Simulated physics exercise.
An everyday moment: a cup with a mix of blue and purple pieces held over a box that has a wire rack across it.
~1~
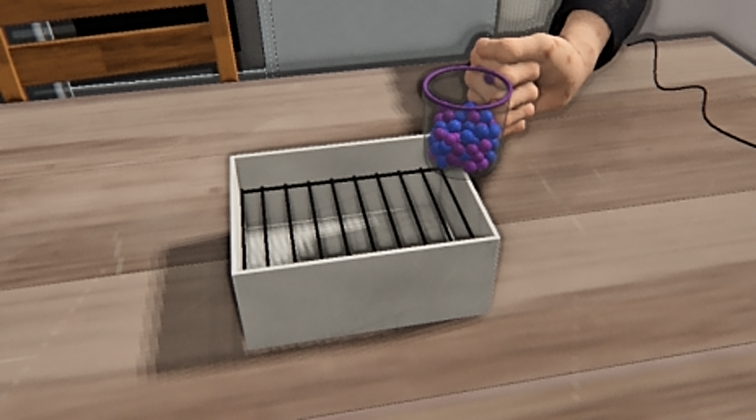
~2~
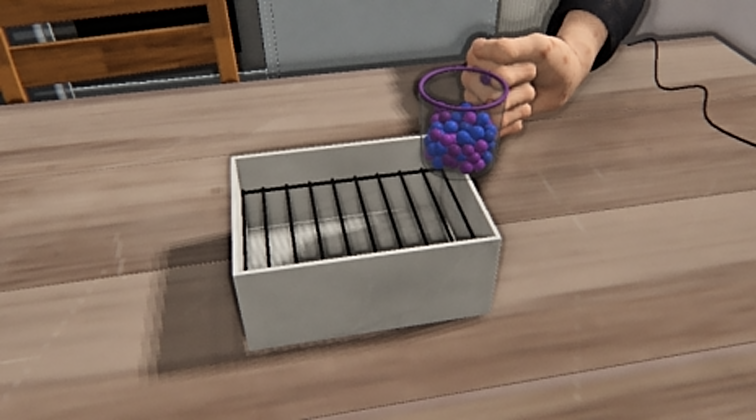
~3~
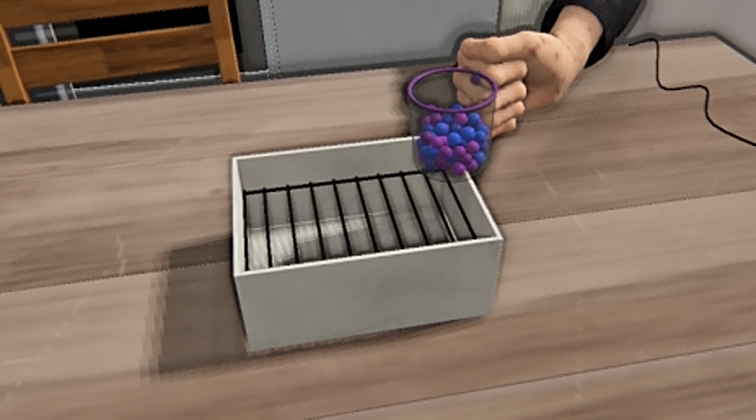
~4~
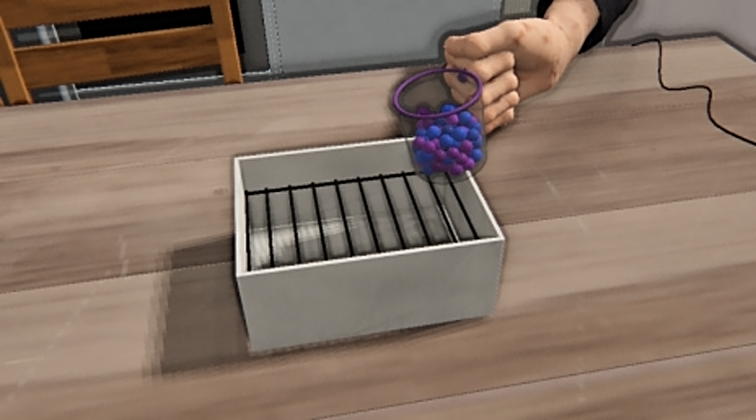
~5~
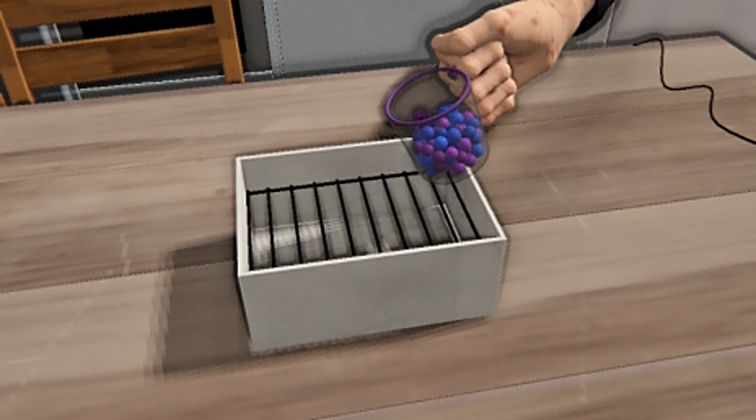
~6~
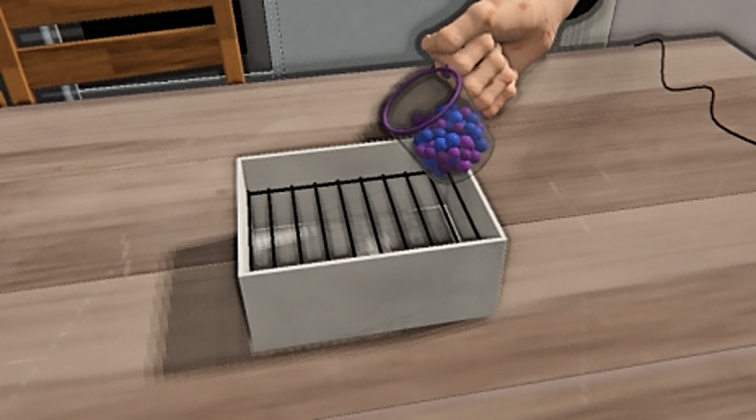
A clear cup of blue and purple pieces, held by a hand above a gray box with a wire rack, shifts slightly left and then gradually tilts left toward the box, the pieces staying inside.
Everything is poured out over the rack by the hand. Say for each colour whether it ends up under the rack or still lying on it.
By colour - blue ones under the rack, purple ones under the rack.
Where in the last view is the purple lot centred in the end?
Roughly at pixel (386, 243).
Then, 0.63 s after the last picture, blue ones, all in the cup; purple ones, all in the cup.
Then, 1.18 s after the last picture, blue ones, about half in the cup, about a third on or over the wires, about a quarter under the rack; purple ones, about half in the cup, about a third on or over the wires, about a quarter under the rack.
Then, 1.65 s after the last picture, blue ones, all under the rack; purple ones, a small part on or over the wires, nearly all under the rack.
At rest, blue ones, all under the rack; purple ones, all under the rack.
